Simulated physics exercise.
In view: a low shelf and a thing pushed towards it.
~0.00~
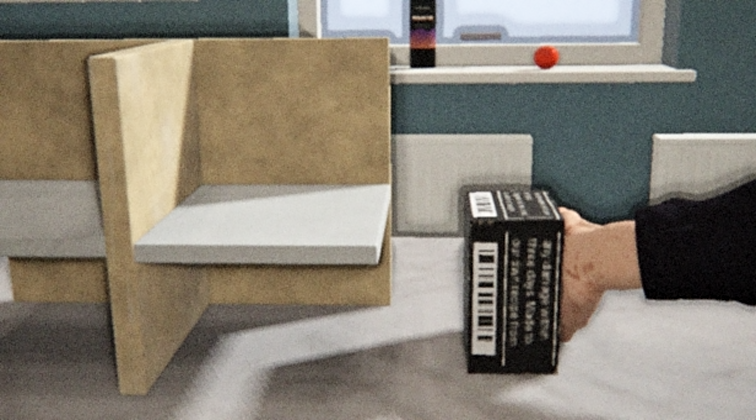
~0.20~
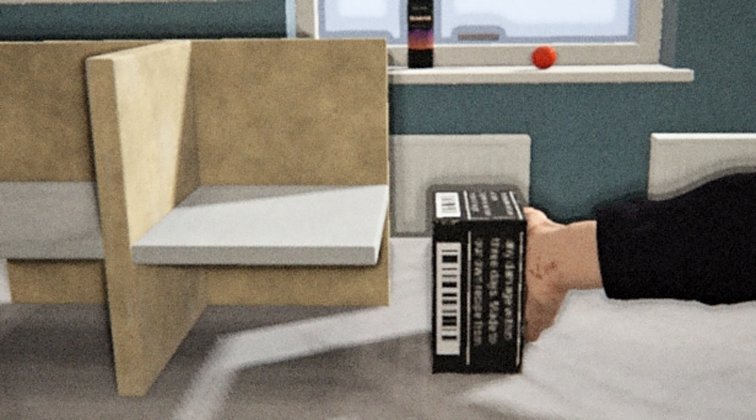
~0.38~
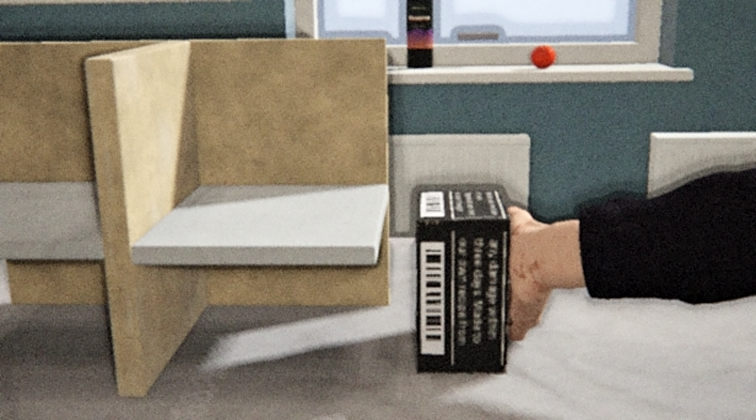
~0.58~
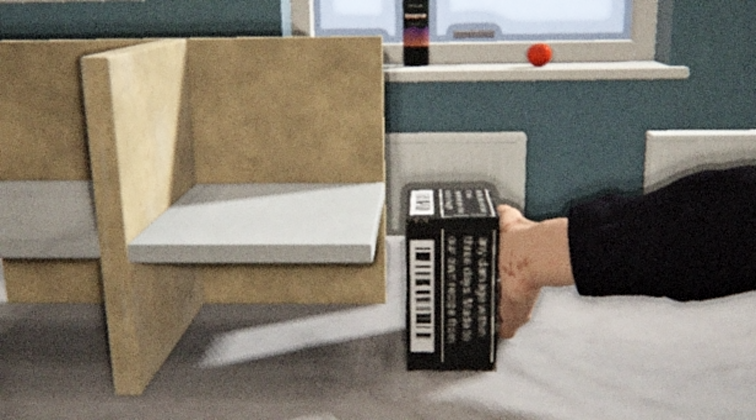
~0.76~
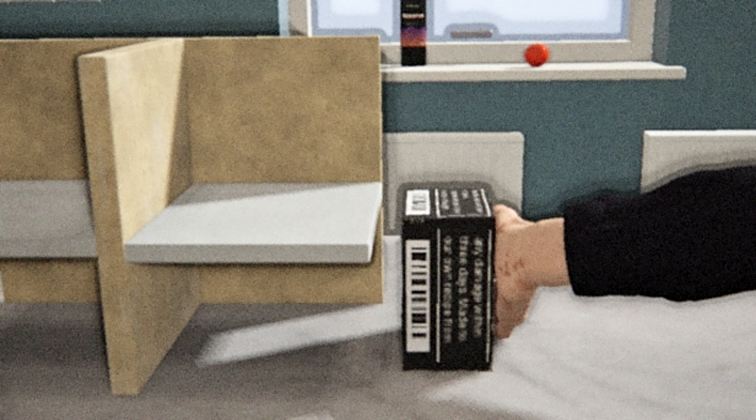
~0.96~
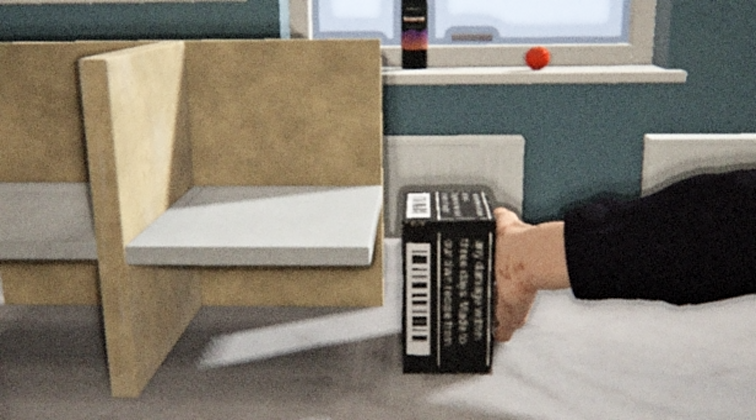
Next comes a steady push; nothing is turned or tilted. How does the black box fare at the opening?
As it turns out, the black box stops at the shelf.
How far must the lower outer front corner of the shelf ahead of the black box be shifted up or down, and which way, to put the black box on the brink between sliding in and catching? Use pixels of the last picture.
Some 28 pixels, up.
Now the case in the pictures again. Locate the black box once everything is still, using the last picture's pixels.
Its middle is close to (421, 279).
Around 1.16 s, black box sliding up to the opening near (436, 279).
Around 1.36 s, black box stopped at the opening near (421, 279).
Finally (2.2 s), the black box catches on the edge, near (421, 279).
